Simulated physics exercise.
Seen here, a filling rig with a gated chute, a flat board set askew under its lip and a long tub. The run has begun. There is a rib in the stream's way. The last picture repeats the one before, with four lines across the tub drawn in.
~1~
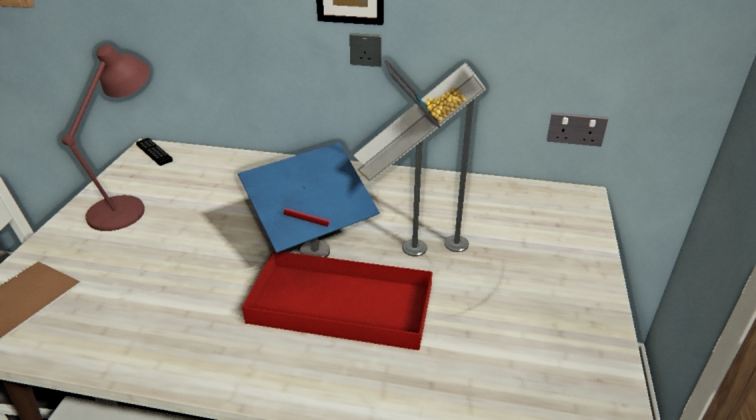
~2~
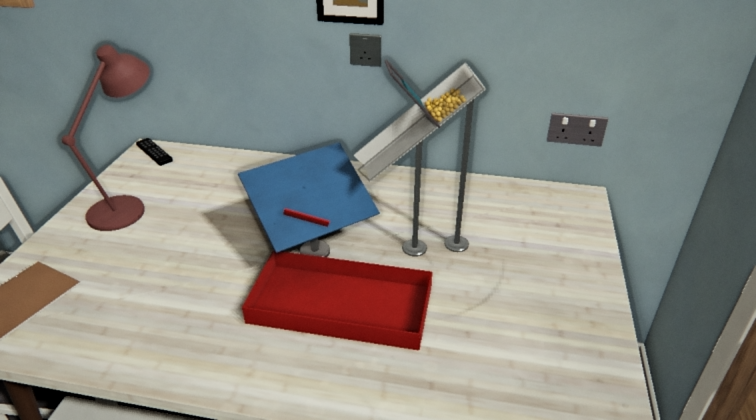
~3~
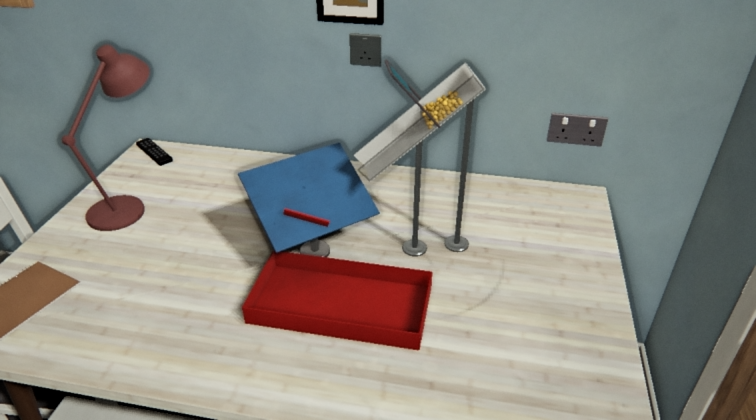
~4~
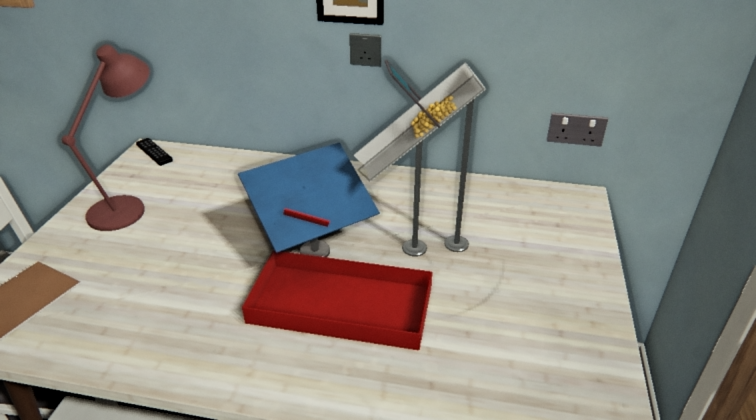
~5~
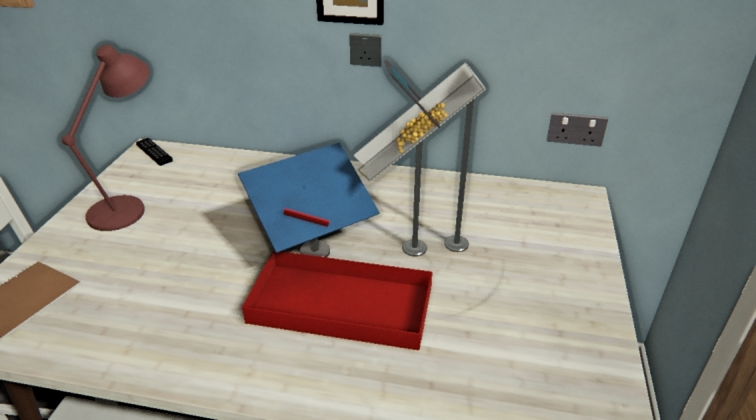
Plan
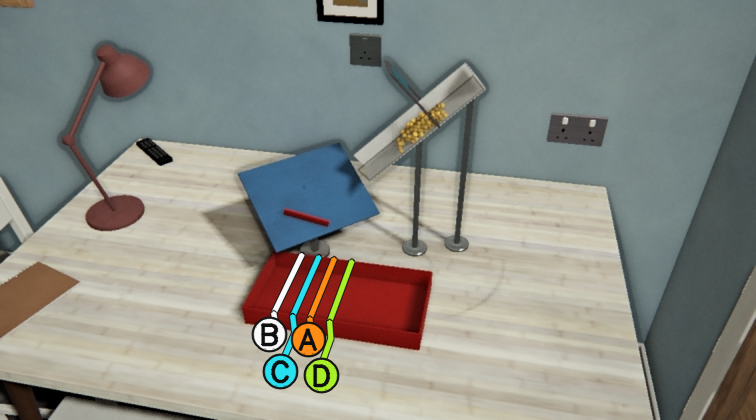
Yellow puffed balls sliding down a sloping chute above a tilted blue board with a red rib and an empty red tub.
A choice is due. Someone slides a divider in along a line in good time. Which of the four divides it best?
Line D.
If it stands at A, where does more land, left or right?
Right.
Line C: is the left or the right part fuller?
Right.
On the marked copy, line A crosses the front rim at (310, 317); line B crosses the front rim at (274, 312); line C crosses the front rim at (292, 315); line D crosses the front rim at (329, 320).
Choosing A, of what is caught, about a tenth on the left of the divider, almost all on the right.
Choosing B, of what is caught, not one piece on the left of the divider, every piece on the right.
Choosing C, of what is caught, just a few on the left of the divider, almost all on the right.
Choosing D, of what is caught, roughly two thirds on the left of the divider, roughly a third on the right.
